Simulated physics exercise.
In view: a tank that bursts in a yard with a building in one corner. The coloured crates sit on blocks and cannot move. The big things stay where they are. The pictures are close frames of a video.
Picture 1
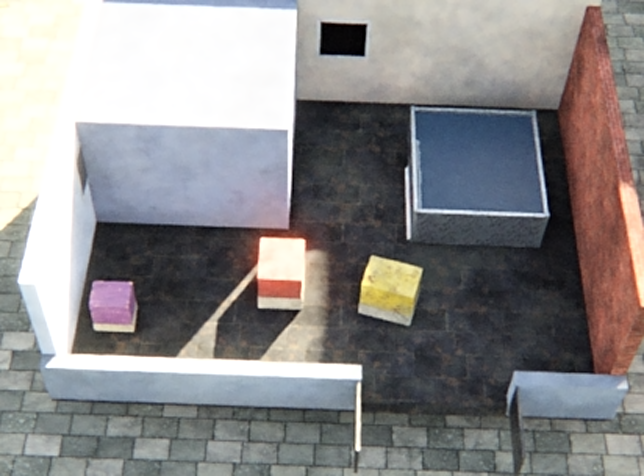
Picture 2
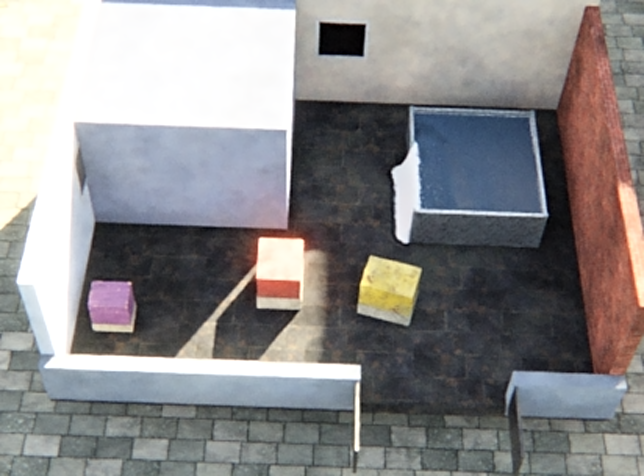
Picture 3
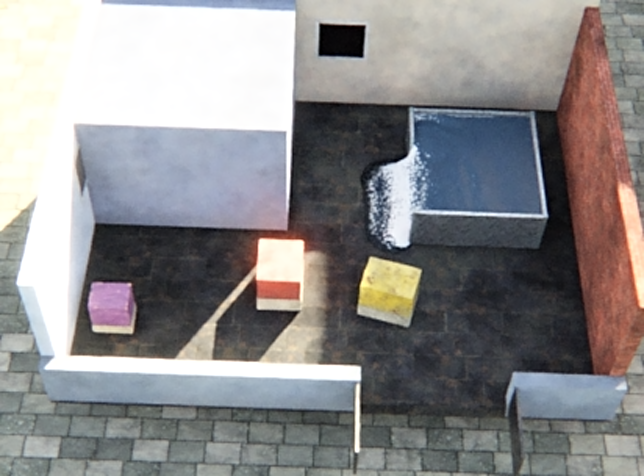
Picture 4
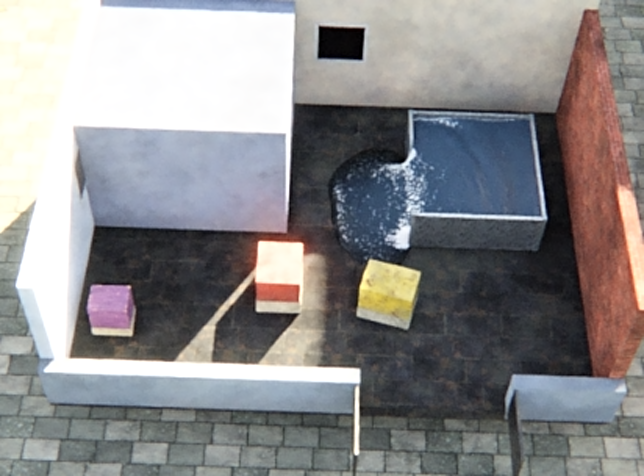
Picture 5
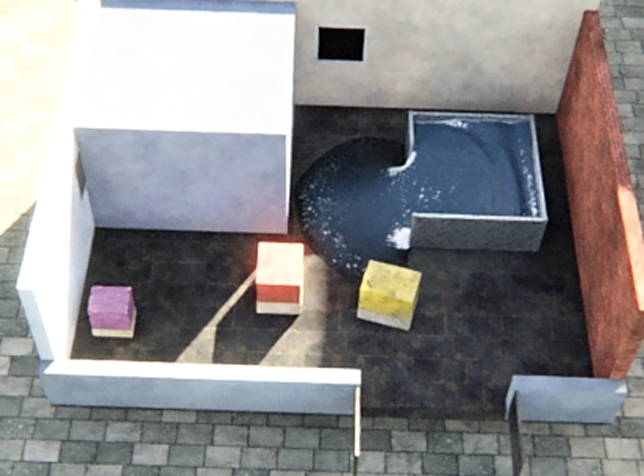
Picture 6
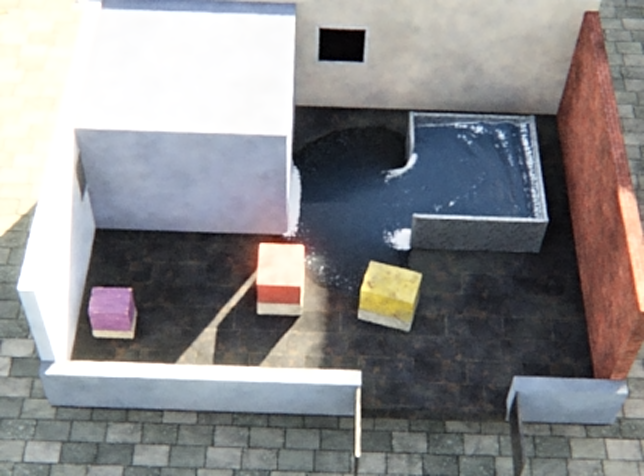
At first, a square tank full of dark water stands still in a walled yard with a white building and three colored blocks. Then its left side opens and foamy water pours out, spreading leftward across the paving in a widening pool that reaches the building wall and nears the orange and yellow blocks.
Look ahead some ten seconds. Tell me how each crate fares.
The purple crate is soaked; the red crate is soaked; the yellow crate keeps dry.
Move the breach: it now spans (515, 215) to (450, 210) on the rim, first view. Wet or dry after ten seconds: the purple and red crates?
Then: Purple crate stays dry; red crate escapes it.
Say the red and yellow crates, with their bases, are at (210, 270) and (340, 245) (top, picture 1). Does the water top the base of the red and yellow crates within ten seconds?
Then: Red stays dry, yellow is soaked.
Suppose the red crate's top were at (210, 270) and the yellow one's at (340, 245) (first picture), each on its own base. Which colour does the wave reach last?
It is the purple crate.
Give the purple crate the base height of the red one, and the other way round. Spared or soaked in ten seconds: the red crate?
Then: Red ends up wet.
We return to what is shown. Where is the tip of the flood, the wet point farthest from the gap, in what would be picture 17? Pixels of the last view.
Near (79, 320).
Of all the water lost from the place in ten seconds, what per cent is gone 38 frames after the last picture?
Some 40 per cent.
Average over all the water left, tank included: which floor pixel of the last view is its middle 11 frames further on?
Around (383, 209).
A moment on, water covers 25 % of the floor; the purple crate not reached, the red crate water round its plinth, the yellow crate water round its plinth.
Next, water covers 45 % of the floor; the purple crate water round its plinth, the red crate water round its plinth, the yellow crate water round its plinth.
Then, water covers 70 % of the floor; the purple crate water round its plinth, the red crate water round its plinth, the yellow crate water round its plinth.
Later, water covers 90 % of the floor; the purple crate water round its plinth, the red crate water round its plinth, the yellow crate water round its plinth.
In the end, water covers 100 % of the floor; the purple crate was topped, the red crate was topped, the yellow crate stayed above the water.
